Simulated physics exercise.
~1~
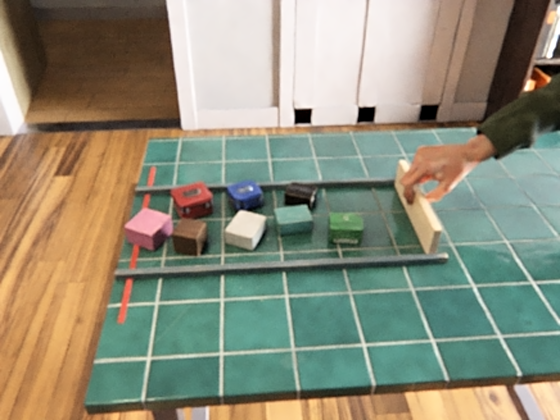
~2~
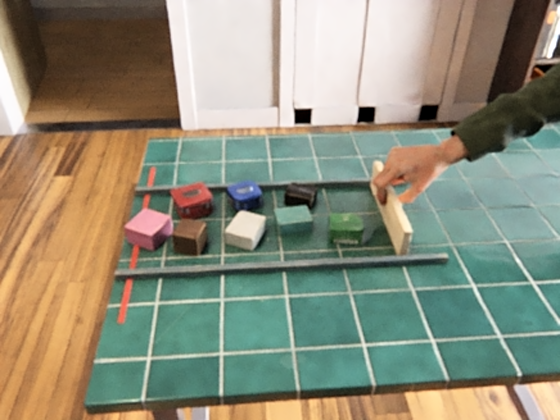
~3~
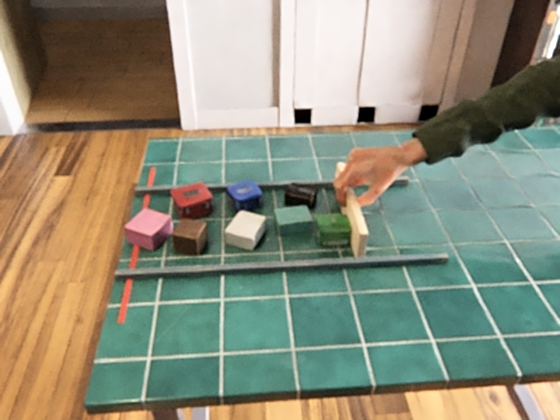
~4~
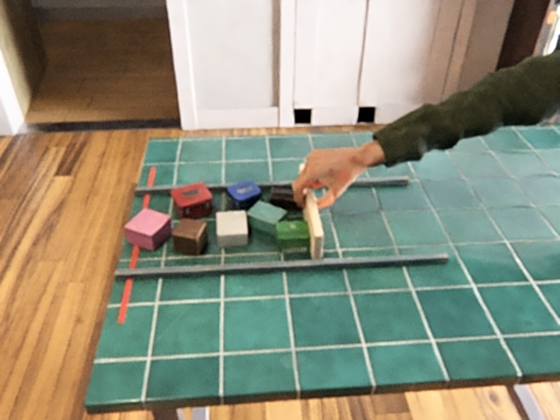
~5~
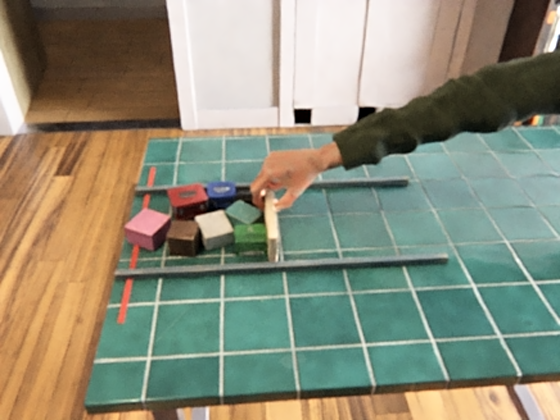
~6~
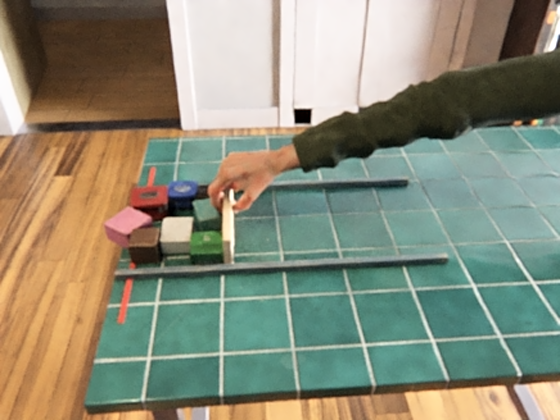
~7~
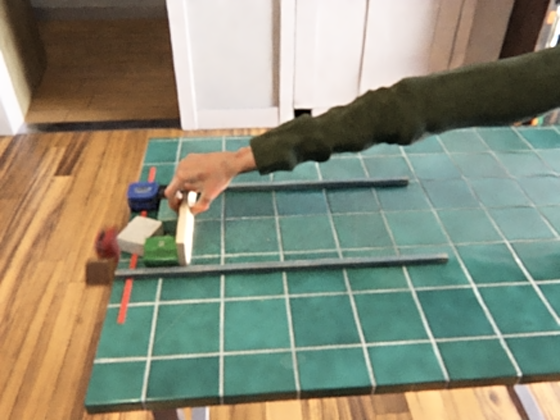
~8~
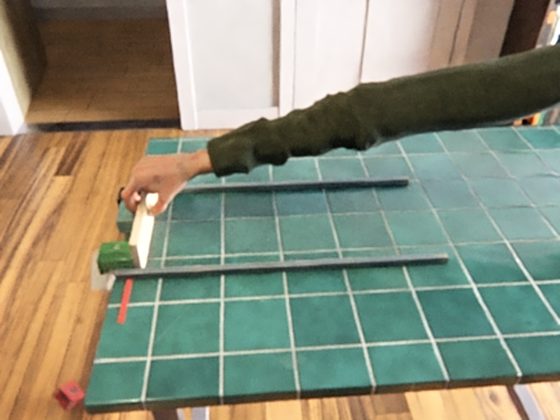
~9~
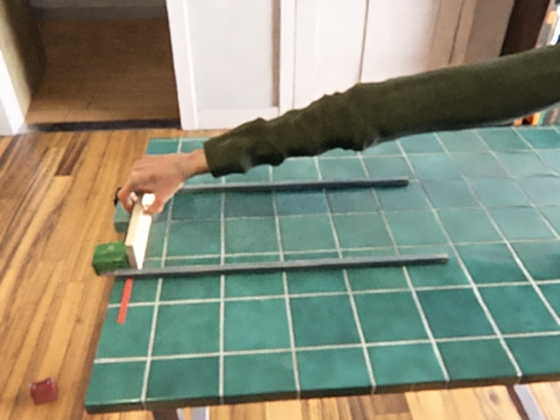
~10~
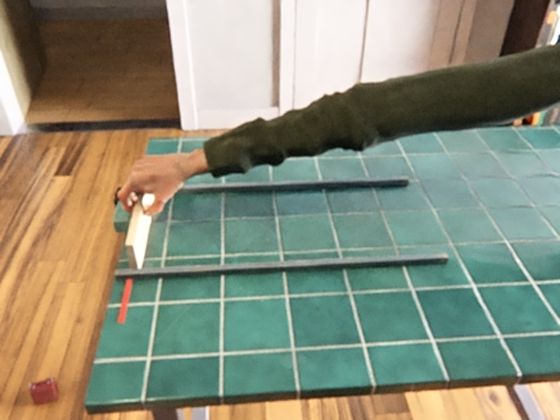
The video shows a hand sliding an upright board leftward between two dark rails on a green tiled table, gathering a jumble of colorful blocks and pushing them past the red tape and over the edge, until the green one drops last and the board stops at the tape.
